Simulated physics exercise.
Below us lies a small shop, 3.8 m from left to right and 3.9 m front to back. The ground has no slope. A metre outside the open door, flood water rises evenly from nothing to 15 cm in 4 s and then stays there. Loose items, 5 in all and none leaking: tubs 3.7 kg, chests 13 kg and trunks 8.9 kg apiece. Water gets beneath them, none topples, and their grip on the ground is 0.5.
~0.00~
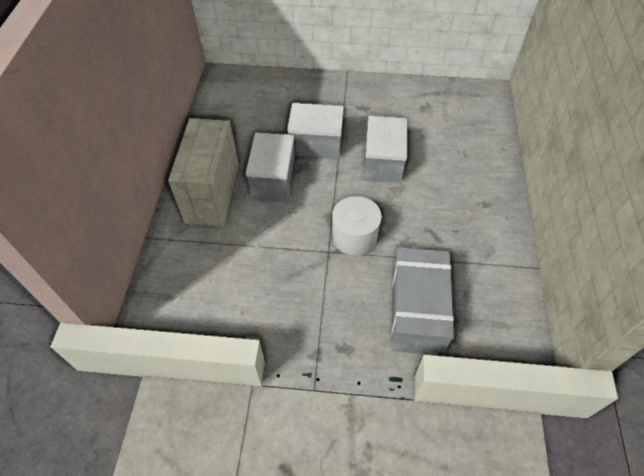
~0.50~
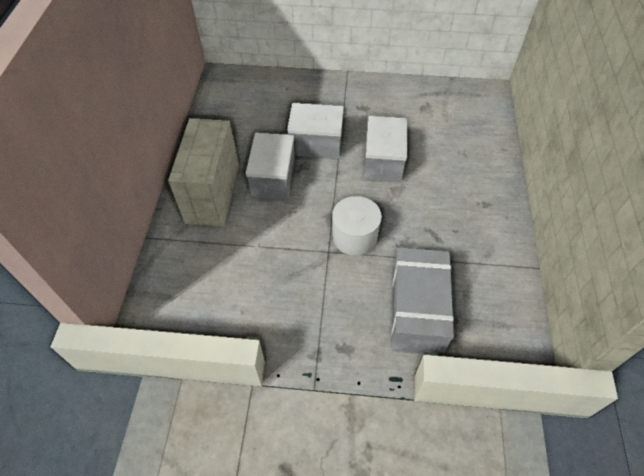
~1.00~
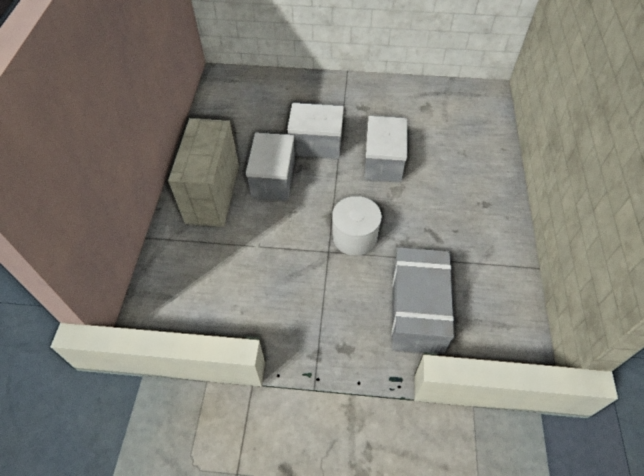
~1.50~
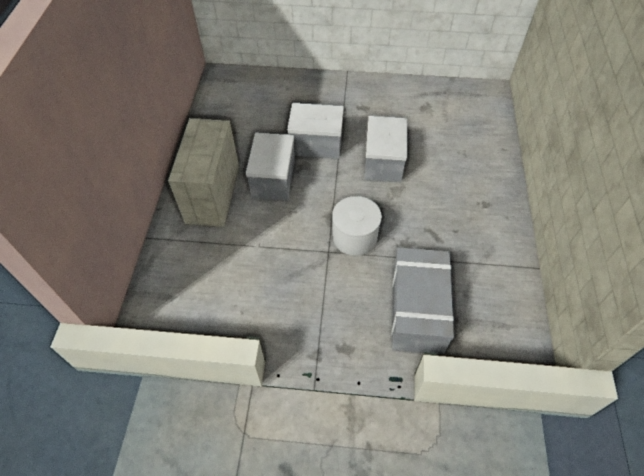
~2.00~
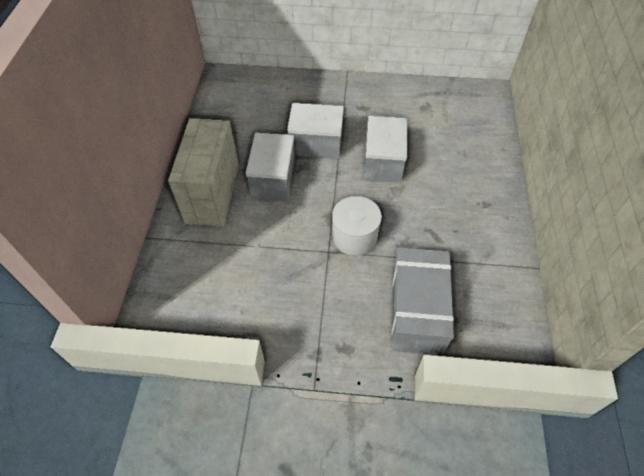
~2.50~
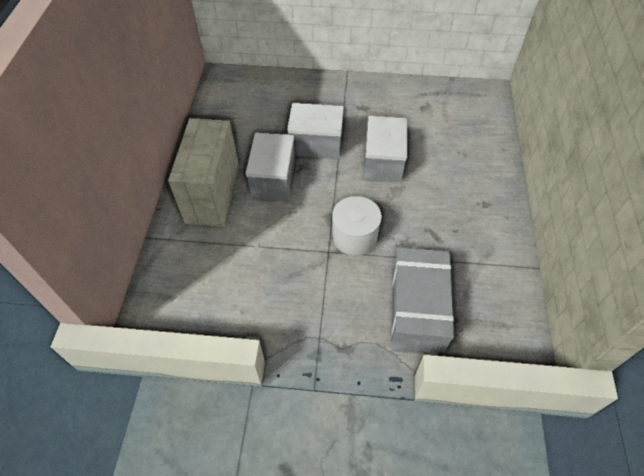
Small walled room with pale blocks and a round tub staying still as shallow water spreads outside and edges through the doorway.
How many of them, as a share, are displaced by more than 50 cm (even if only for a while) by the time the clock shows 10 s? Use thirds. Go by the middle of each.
Share: Two thirds or above.
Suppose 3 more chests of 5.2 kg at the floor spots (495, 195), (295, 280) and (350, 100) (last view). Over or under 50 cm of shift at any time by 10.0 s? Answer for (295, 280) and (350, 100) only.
In turn: Over, less.
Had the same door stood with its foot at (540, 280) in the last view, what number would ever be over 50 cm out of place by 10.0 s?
Then 3.
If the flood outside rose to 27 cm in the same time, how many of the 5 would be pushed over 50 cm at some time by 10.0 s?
In that case 5 of them.
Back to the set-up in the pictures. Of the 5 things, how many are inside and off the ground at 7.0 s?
At that moment 1.
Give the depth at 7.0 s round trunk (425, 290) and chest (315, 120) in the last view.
About 2 and 4 cm.
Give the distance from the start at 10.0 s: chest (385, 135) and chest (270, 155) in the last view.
In that order: 80 cm, 60 cm.
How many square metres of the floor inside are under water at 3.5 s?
Some 1.5 m2.
After 3.5 s 0 of 5 are over 50 cm from their spots; 0 afloat.
After 4.5 s 0 of 5 are over 50 cm from their spots; 0 afloat.
After 7.0 s 3 of 5 are over 50 cm from their spots; 1 afloat.
After 10.0 s 5 of 5 are over 50 cm from their spots, and 5 have been at some point; 3 afloat.
